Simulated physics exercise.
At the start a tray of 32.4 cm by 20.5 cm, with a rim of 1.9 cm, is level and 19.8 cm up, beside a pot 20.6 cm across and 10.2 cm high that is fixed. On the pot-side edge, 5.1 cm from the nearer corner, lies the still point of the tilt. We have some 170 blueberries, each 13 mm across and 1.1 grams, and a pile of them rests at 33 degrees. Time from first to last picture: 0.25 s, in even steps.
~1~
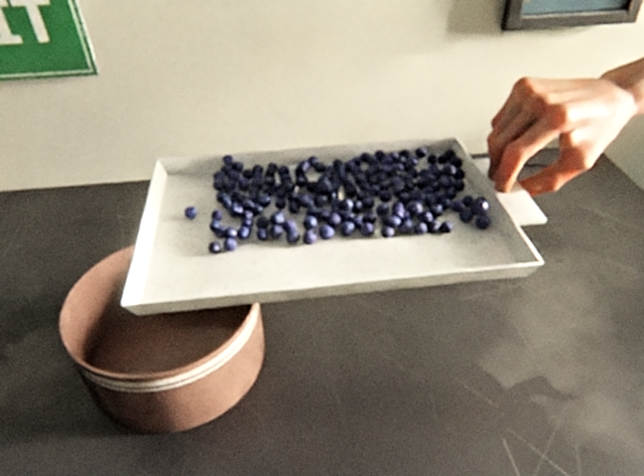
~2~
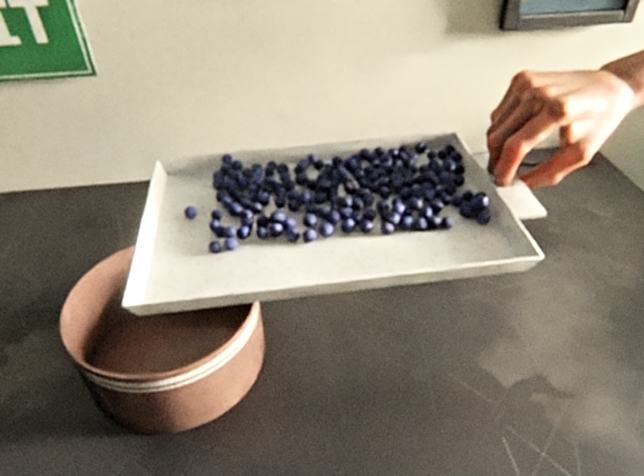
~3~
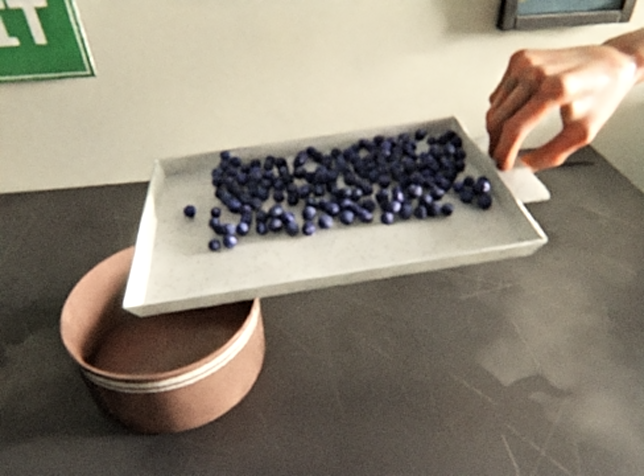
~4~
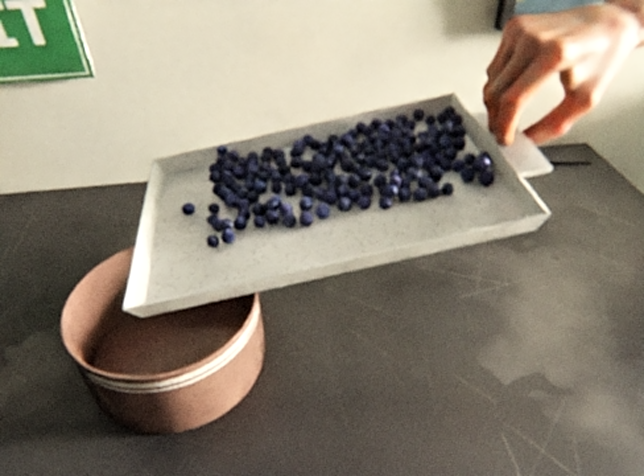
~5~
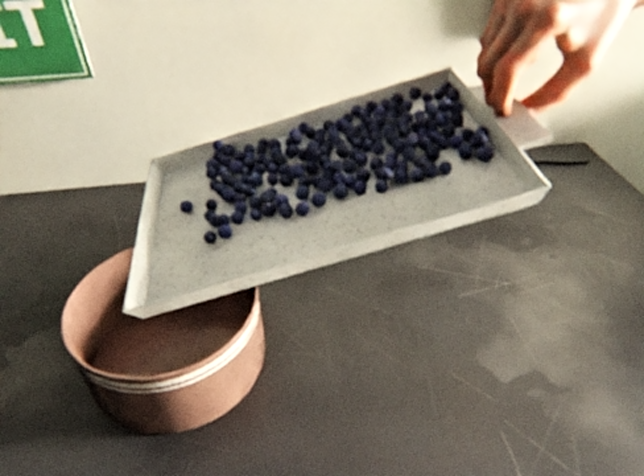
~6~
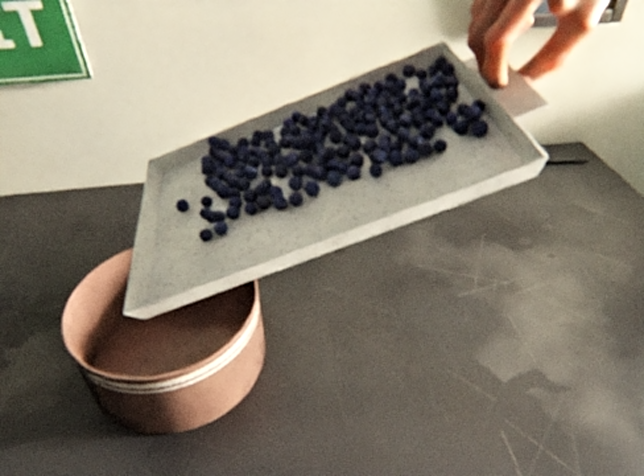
The footage shows a hand gripping the right end of a pale tray of dark blue berries and steadily raising it, so the tray slopes down leftward above a reddish-brown pot while the berries stay clustered together.
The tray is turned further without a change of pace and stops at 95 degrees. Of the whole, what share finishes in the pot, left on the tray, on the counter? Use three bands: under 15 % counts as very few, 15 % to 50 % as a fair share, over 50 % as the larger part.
Pot: The larger part; left on the tray: Very few; counter: A fair share.
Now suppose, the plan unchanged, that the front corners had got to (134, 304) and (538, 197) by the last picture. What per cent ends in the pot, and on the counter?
Pot: 60, counter: 40.
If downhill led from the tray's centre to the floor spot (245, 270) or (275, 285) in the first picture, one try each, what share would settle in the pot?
I'd put it at about 10 per cent for the first tilt and about 0 per cent for the second.
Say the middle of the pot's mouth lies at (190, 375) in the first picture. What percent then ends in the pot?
Roughly 30 per cent.
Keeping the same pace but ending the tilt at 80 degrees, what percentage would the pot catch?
I'd put it at close to 60 per cent.
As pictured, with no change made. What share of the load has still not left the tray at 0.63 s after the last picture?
Load share: Around 40%.
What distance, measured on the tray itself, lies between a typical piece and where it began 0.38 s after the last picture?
About 14 cm.
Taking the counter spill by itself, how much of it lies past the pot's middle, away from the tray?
I'd put it close to 100 per cent.
Then, 0.38 s after the last picture, tilt 56 degrees; the tray holds 100 %, the pot 0 %.
Then, 0.63 s after the last picture, tilt 80 degrees; the tray holds 40 %, the pot 20 %.
Then, 0.99 s after the last picture, tilt 95 degrees; the tray holds 0 %, the pot 60 %.
In the end, pot 60 %, tray 0 %, counter 40 %.
